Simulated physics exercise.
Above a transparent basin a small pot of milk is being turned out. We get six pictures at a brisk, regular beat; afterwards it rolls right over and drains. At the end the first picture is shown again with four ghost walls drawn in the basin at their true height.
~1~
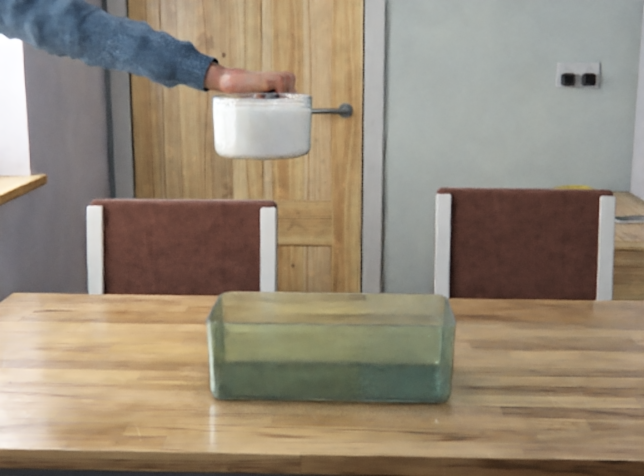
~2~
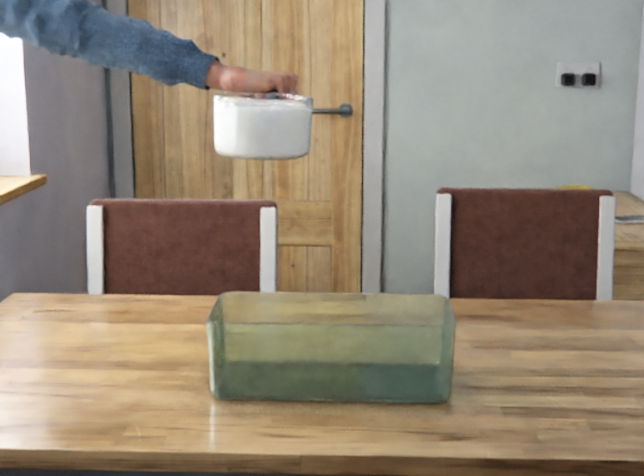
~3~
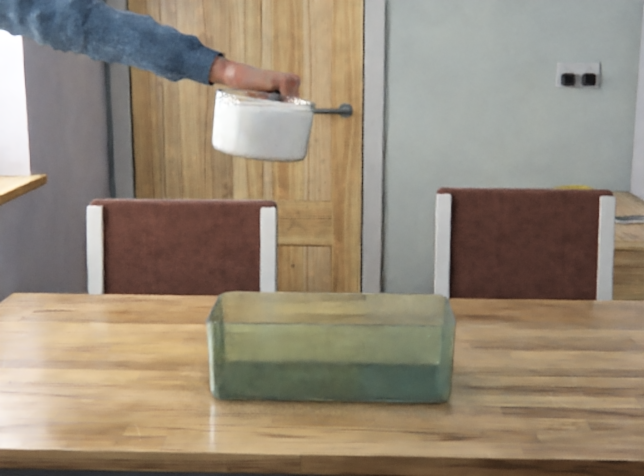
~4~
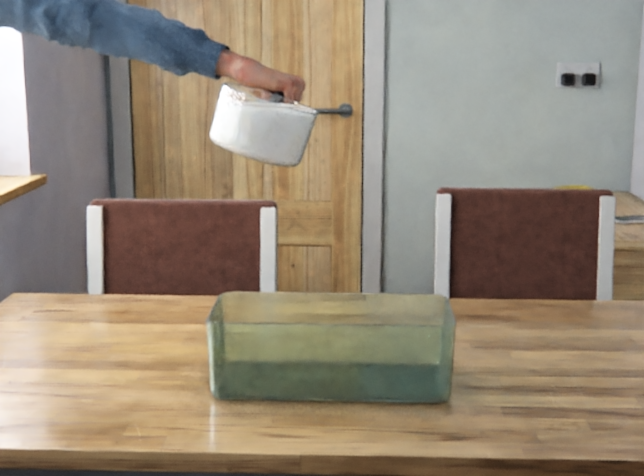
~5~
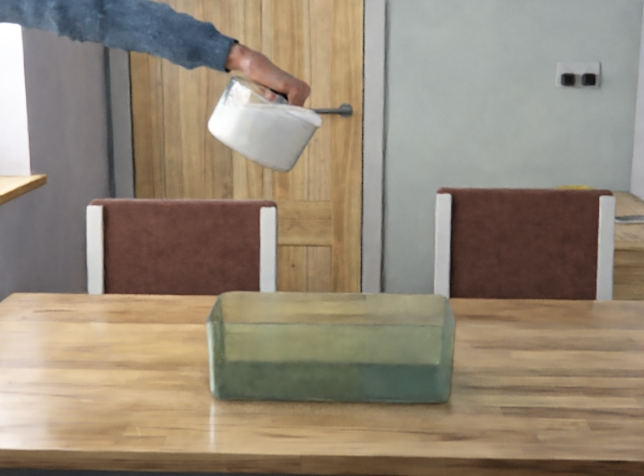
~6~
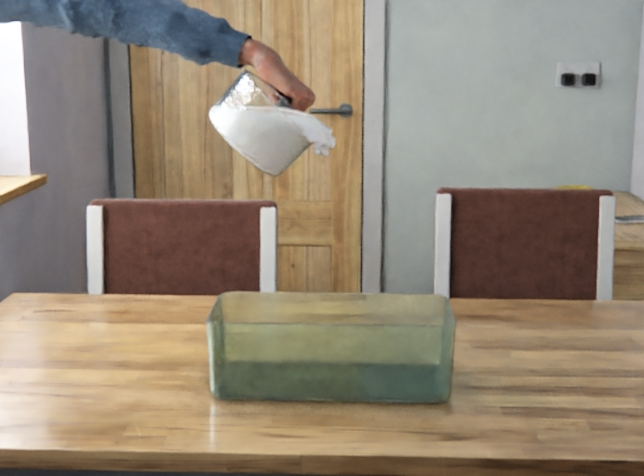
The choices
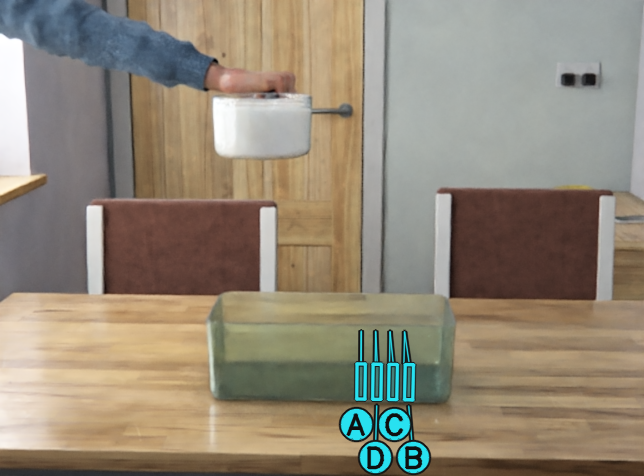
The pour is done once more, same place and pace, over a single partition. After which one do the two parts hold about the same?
Use slot D.
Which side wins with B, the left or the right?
More ends on the left.
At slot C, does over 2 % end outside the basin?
Yes, it does.
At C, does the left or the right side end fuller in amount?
More ends on the left.
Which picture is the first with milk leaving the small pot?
Picture 5.
On the marked copy, A at (360, 405); B at (408, 405); C at (392, 405); D at (376, 405).
For slot A, about 24 % ends left of the wall and 72 % right of it; 3 % is lost outside.
For slot B, about 88 % ends left of the wall and 4 % right of it; 8 % is lost outside.
For slot C, about 76 % ends left of the wall and 18 % right of it; 6 % is lost outside.
For slot D, about 50 % ends left of the wall and 47 % right of it; 3 % is lost outside.
